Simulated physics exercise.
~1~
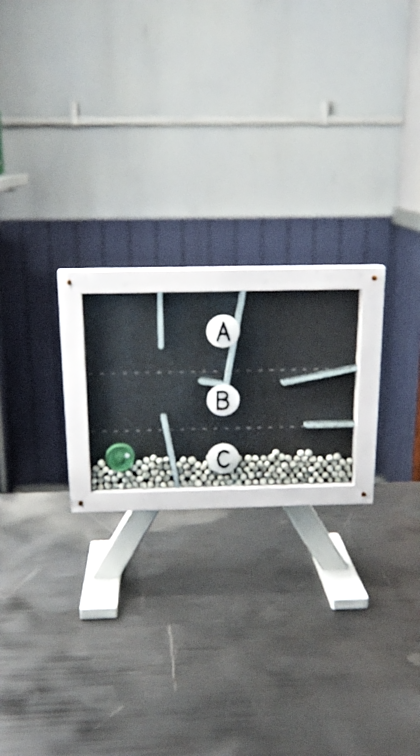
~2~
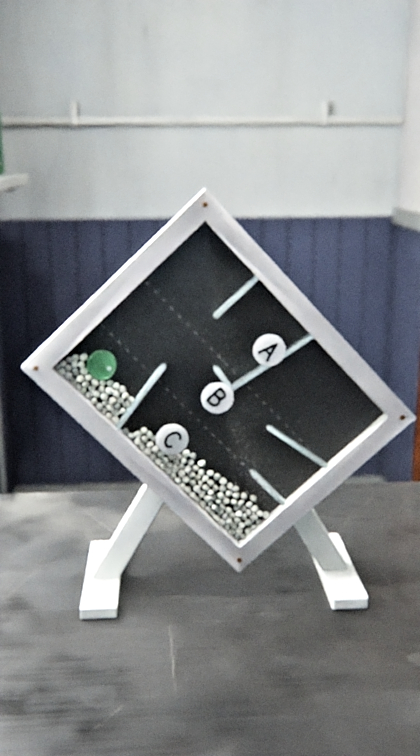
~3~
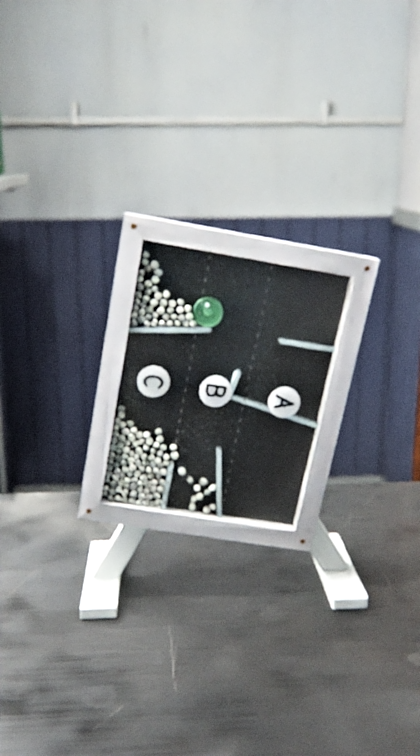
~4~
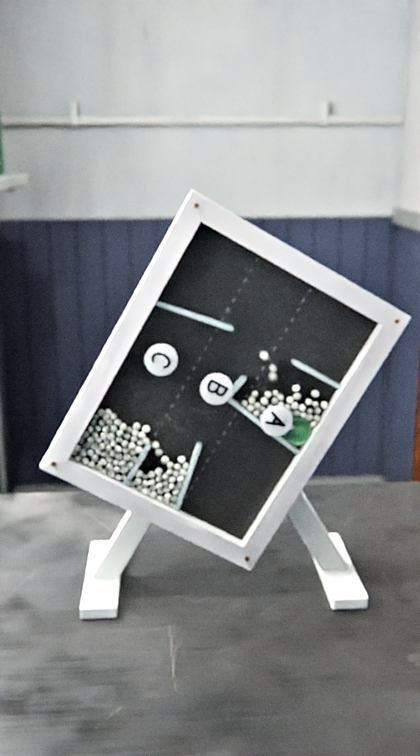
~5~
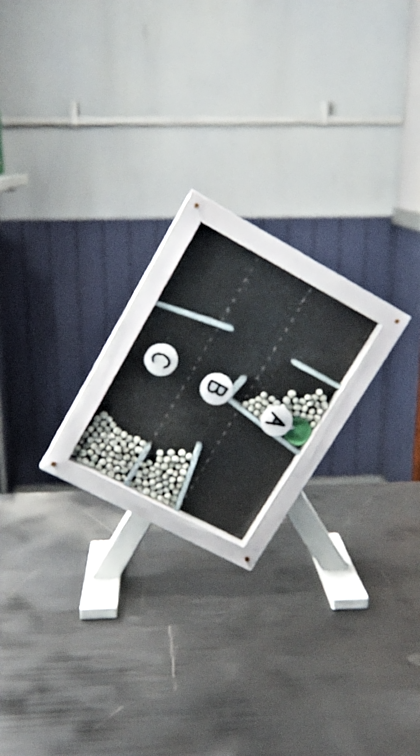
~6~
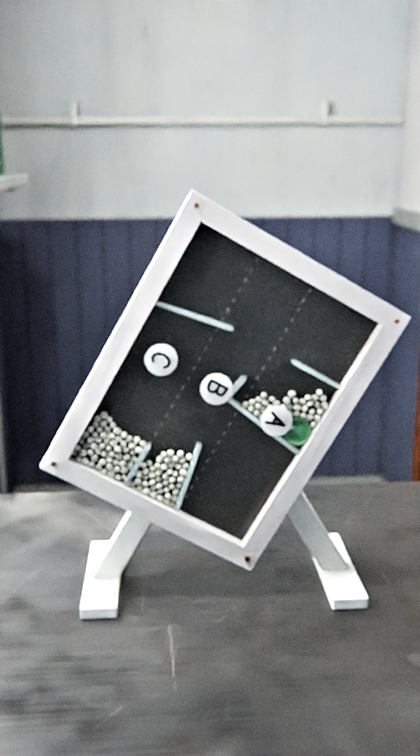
White-framed puzzle box turning clockwise on its stand, spilling white beads and a green disc across lettered strips, then resting tilted.
